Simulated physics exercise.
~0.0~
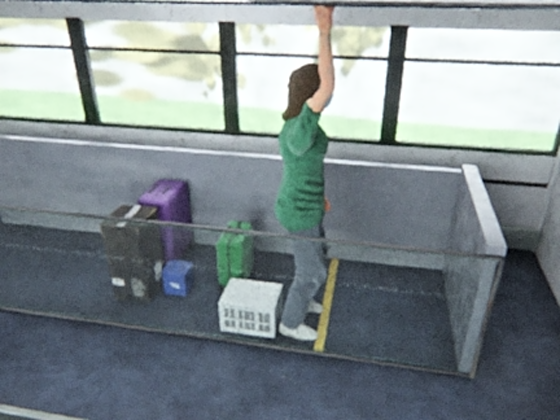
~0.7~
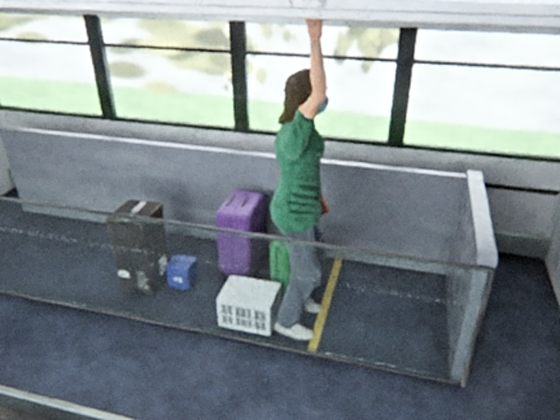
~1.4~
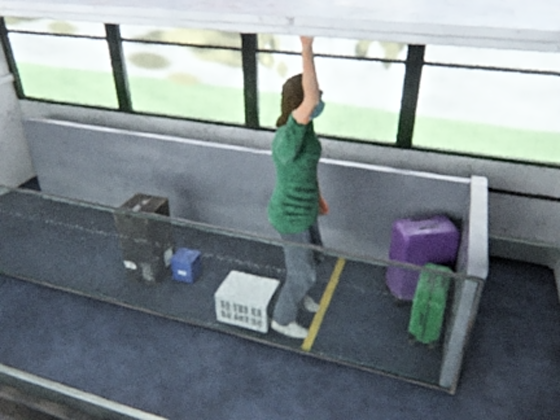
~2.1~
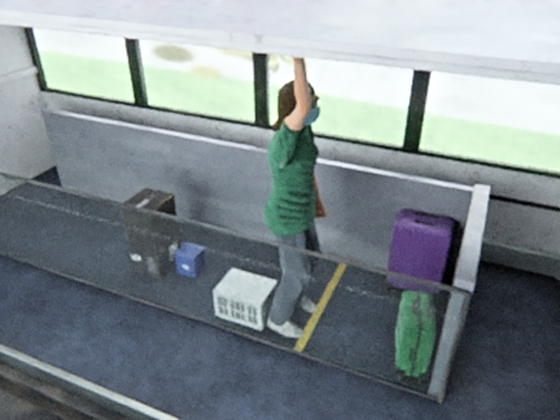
In a shuttle's luggage bay, a passenger in a green top held on overhead while the purple and green wheeled cases rolled right past the yellow line, ending upright near the end wall as the black bag, blue tub and white crate stayed put.
